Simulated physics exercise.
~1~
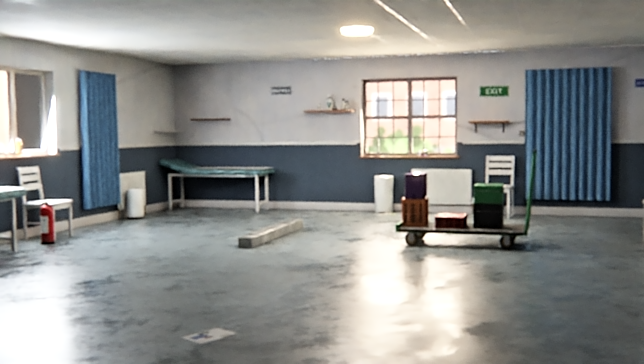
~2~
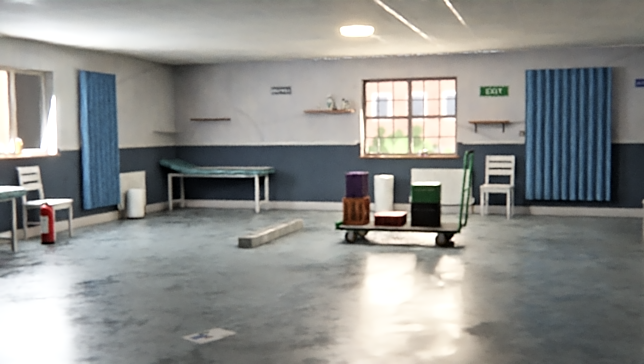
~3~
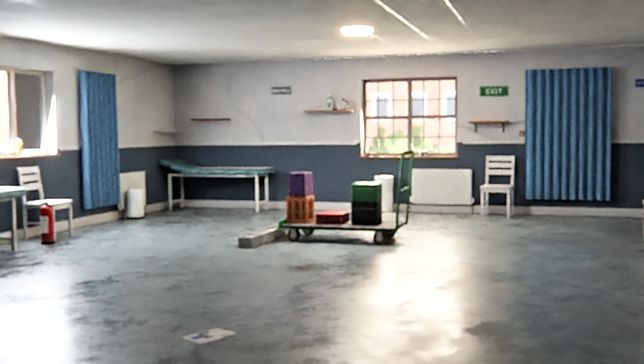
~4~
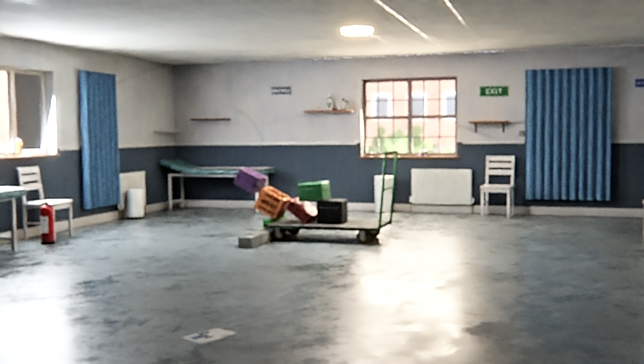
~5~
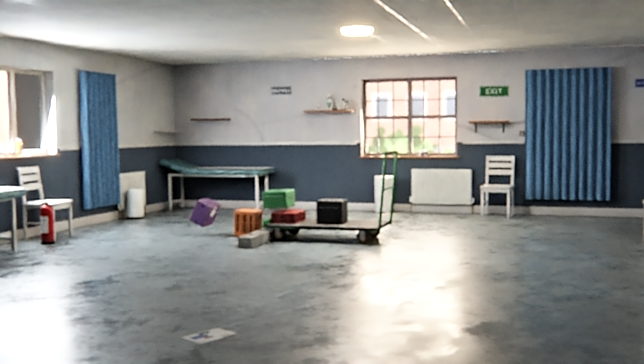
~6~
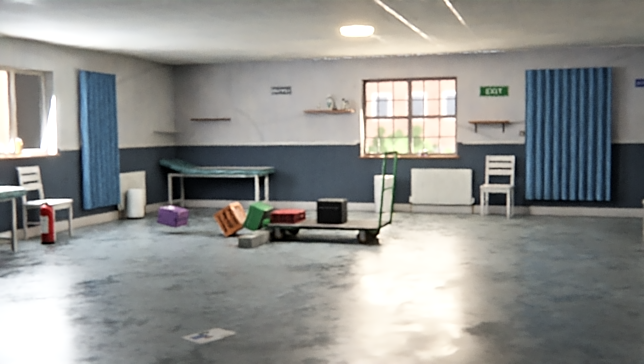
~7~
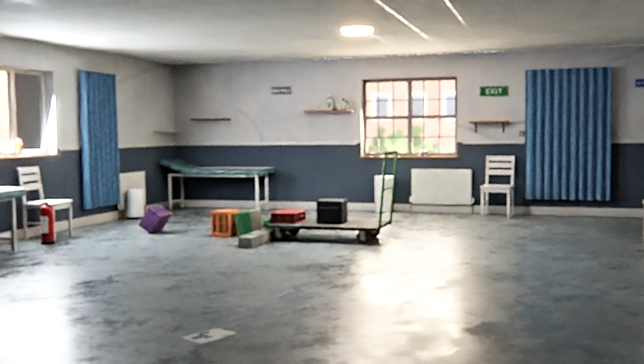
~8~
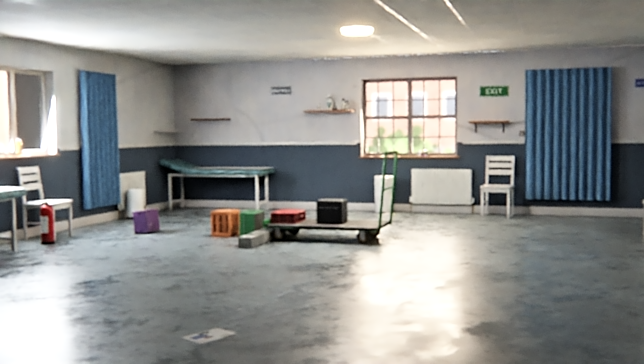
At the start, a flat trolley with a green handle rolls left across a bare room, carrying a purple box on an orange crate, a green box on a black one, and a low red crate between them. It reaches a low kerb on the floor and stops abruptly. The load lurches forward, with the purple box and orange crate tipping over the front. They tumble to the floor beyond the kerb, and the green box slides off after them. The purple box rolls farthest left and settles, while the red and black boxes stay on the trolley.
